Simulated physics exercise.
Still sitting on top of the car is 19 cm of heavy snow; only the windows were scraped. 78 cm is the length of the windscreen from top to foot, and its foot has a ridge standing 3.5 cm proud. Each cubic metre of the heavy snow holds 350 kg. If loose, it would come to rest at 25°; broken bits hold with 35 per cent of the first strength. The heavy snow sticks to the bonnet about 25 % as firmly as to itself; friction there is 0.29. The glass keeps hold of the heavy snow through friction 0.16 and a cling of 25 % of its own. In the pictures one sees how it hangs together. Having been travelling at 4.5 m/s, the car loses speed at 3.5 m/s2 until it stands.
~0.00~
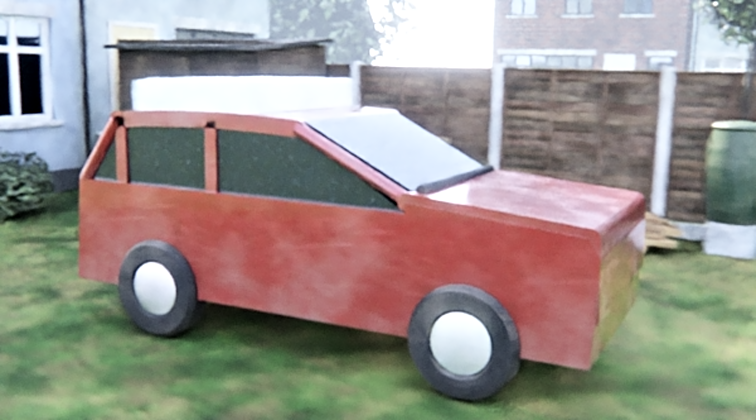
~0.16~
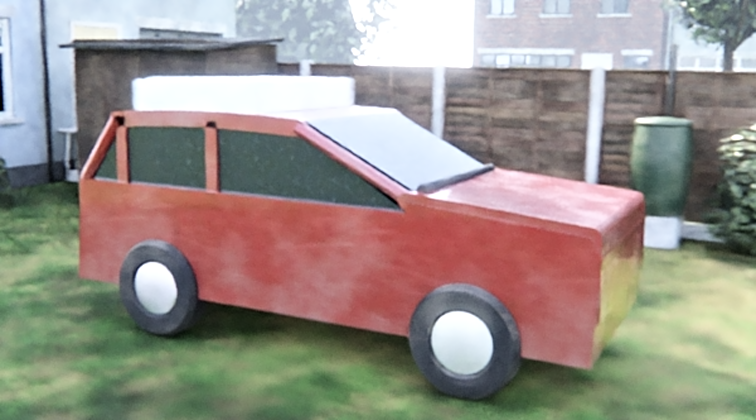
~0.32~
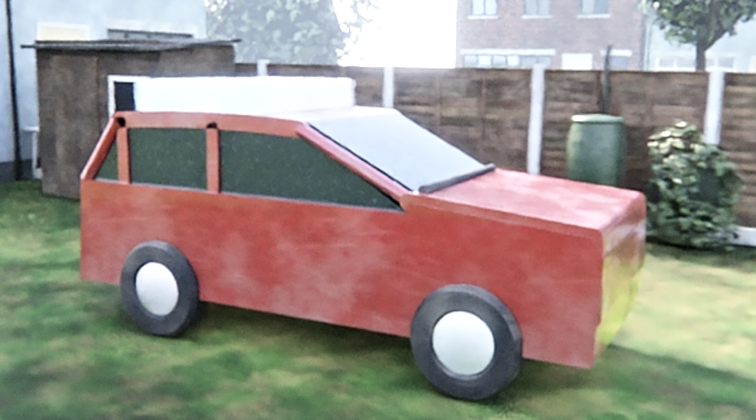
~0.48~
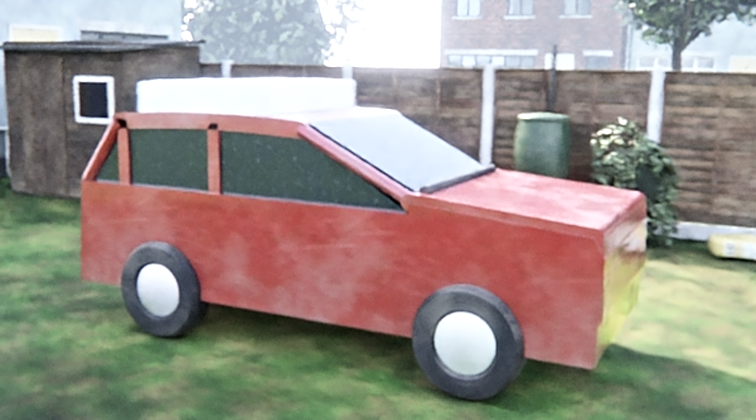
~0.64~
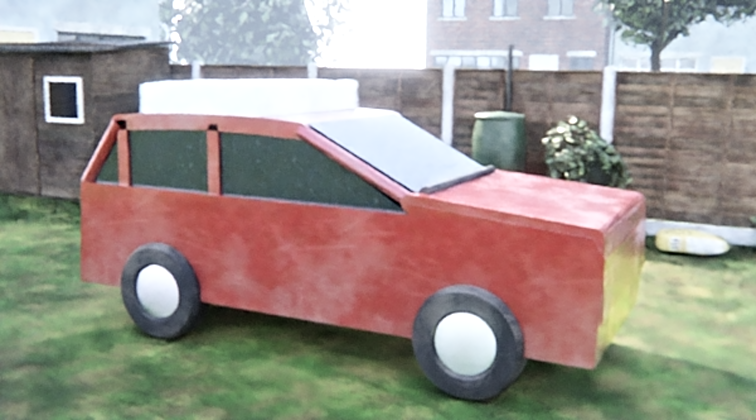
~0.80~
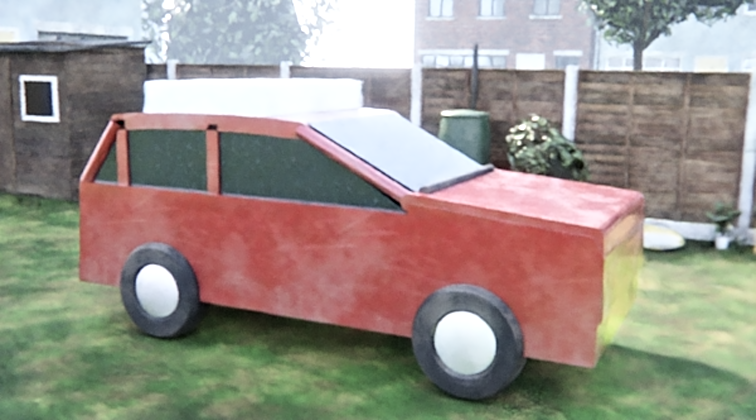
A boxy red car with thick white snow on its roof moved right across a lawn, past a shed and fence, and as it slowed, the snow slid slightly forward towards the windscreen.
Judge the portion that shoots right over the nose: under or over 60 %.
Result: Smaller than 60 %.
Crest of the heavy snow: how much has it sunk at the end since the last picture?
About 0 cm.
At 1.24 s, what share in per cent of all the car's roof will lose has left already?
0 %.
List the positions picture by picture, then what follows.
In the first picture, leading edge of the heavy snow at (250, 100).
In the second picture, leading edge of the heavy snow at (251, 81).
In the third picture, leading edge of the heavy snow at (253, 91), its middle shifted 4 mm.
In the fourth picture, leading edge of the heavy snow at (255, 92), its middle shifted 1.3 cm.
In the fifth picture, leading edge of the heavy snow at (258, 94), its middle shifted 3.5 cm.
In the sixth picture, leading edge of the heavy snow at (263, 94), its middle shifted 7.8 cm.
After 1.24 s, 99 % of the snow is on the roof, 1 % on the glass, none on the bonnet and none has gone off the nose.
After 1.75 s, 45 % of the snow is on the roof, 52 % on the glass, 3 % on the bonnet and none has gone off the nose.
After 2.27 s, 33 % of the snow is on the roof, 36 % on the glass, 31 % on the bonnet and none has gone off the nose.
After 2.79 s, 33 % of the snow is on the roof, 33 % on the glass, 33 % on the bonnet and none has gone off the nose.
After 3.20 s, at the end, 33 % of the snow is on the roof, 33 % on the glass, 33 % on the bonnet and none has gone off the nose.
